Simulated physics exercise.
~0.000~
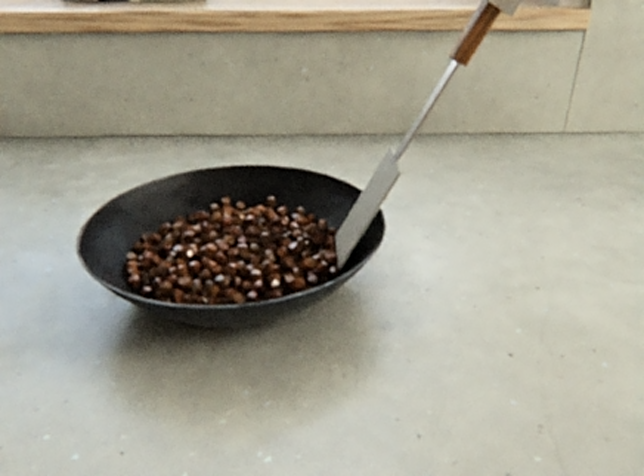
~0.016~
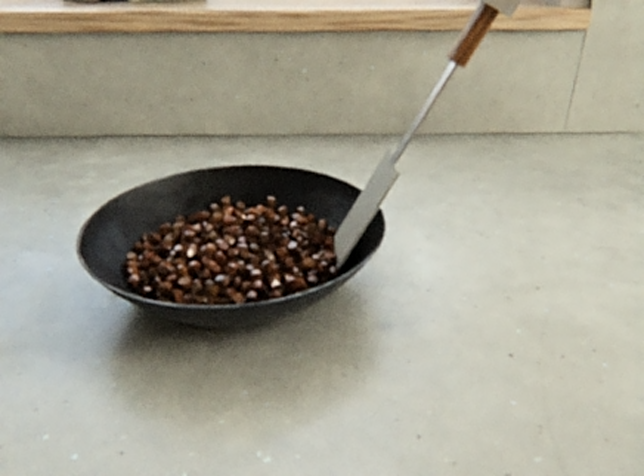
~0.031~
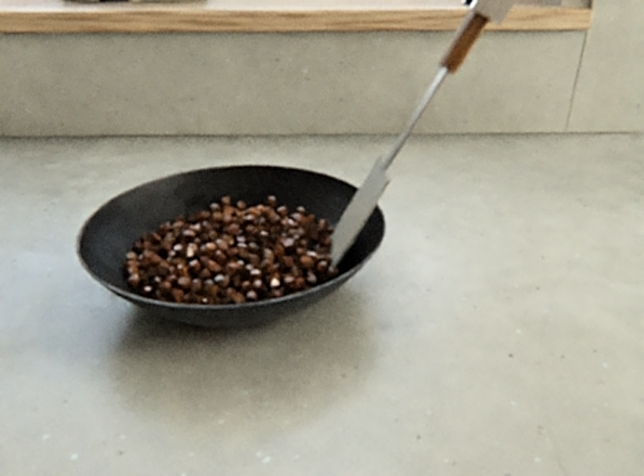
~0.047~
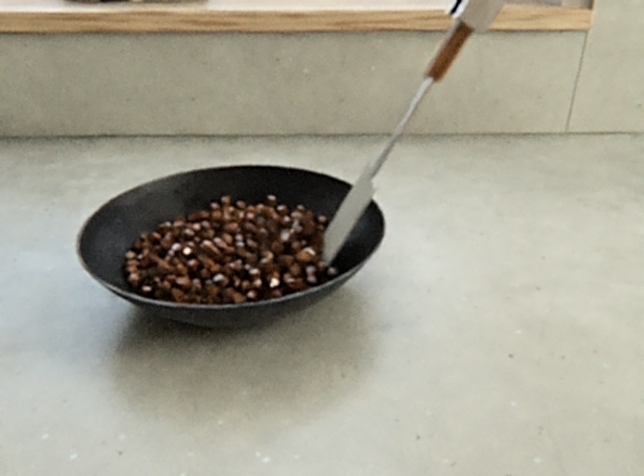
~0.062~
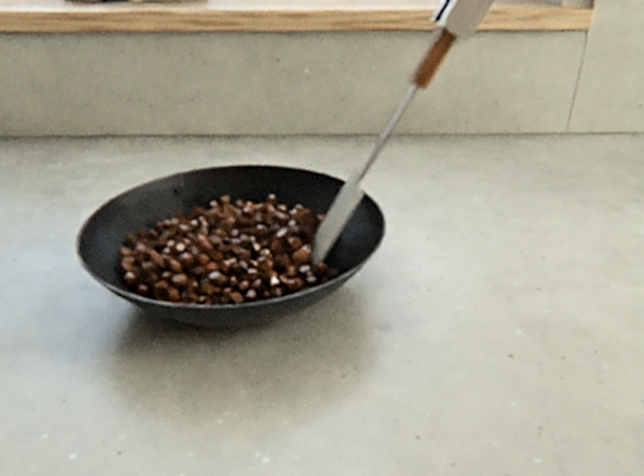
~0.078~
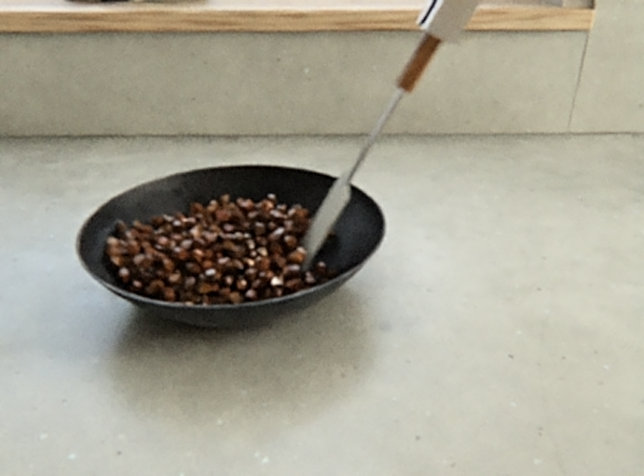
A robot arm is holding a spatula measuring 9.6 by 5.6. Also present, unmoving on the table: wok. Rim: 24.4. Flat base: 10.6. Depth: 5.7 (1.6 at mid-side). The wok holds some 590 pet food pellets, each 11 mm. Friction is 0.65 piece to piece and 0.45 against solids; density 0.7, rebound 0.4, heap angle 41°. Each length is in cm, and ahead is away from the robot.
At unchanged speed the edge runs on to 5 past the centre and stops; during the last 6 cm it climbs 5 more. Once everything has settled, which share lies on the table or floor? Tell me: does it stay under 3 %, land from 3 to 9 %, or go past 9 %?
It lands from 3 to 9 %.
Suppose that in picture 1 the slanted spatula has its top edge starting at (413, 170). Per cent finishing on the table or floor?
I'd estimate close to 5 per cent.
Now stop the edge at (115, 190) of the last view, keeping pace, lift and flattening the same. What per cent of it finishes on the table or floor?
I'd put it near 30 per cent.
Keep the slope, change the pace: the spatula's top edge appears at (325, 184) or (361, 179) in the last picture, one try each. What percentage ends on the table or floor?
I'd estimate some 15 and 0 in a hundred.
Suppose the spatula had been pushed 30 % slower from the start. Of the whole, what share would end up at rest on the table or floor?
In that case, close to 0 per cent.
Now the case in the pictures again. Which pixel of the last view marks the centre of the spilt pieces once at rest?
(26, 270).
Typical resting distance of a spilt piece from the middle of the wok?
Close to 20 cm from the centre.
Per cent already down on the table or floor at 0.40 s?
It comes to some 4 in a hundred.
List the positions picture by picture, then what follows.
The first picture shows spatula top edge at (396, 159), sloping 62°; upper third of the load around (240, 248), from x 130 to 335, top at y 200; 594 in the wok.
The second picture shows spatula top edge at (394, 160), sloping 62°; upper third of the load around (240, 247), from x 130 to 335, top at y 200.
The third picture shows spatula top edge at (386, 166), sloping 62°; upper third of the load around (241, 246), from x 130 to 335, top at y 200.
The fourth picture shows spatula top edge at (373, 174), sloping 62°; upper third of the load around (239, 246), from x 130 to 335, top at y 200.
The fifth picture shows spatula top edge at (360, 180), sloping 62°; upper third of the load around (233, 244), from x 125 to 335, top at y 200.
The sixth picture shows spatula top edge at (347, 183), sloping 62°; upper third of the load around (220, 243), from x 115 to 330, top at y 200; 594 in the wok.
By 0.13 s, sloping 62°, highest piece 6 above the table; 594 in the wok.
By 0.18 s, sloping 62°, highest piece 7 above the table; 594 in the wok.
By 0.40 s, sloping 62°, highest piece 7 above the table; 562 in the wok, 22 on the table or floor, 10 on the blade or in flight.
By 1.45 s, sloping 62°, highest piece 7 above the table; 562 in the wok, 32 on the table or floor.
Final count, 562 in the wok, 32 on the table or floor. That is 5 % on the table or floor.
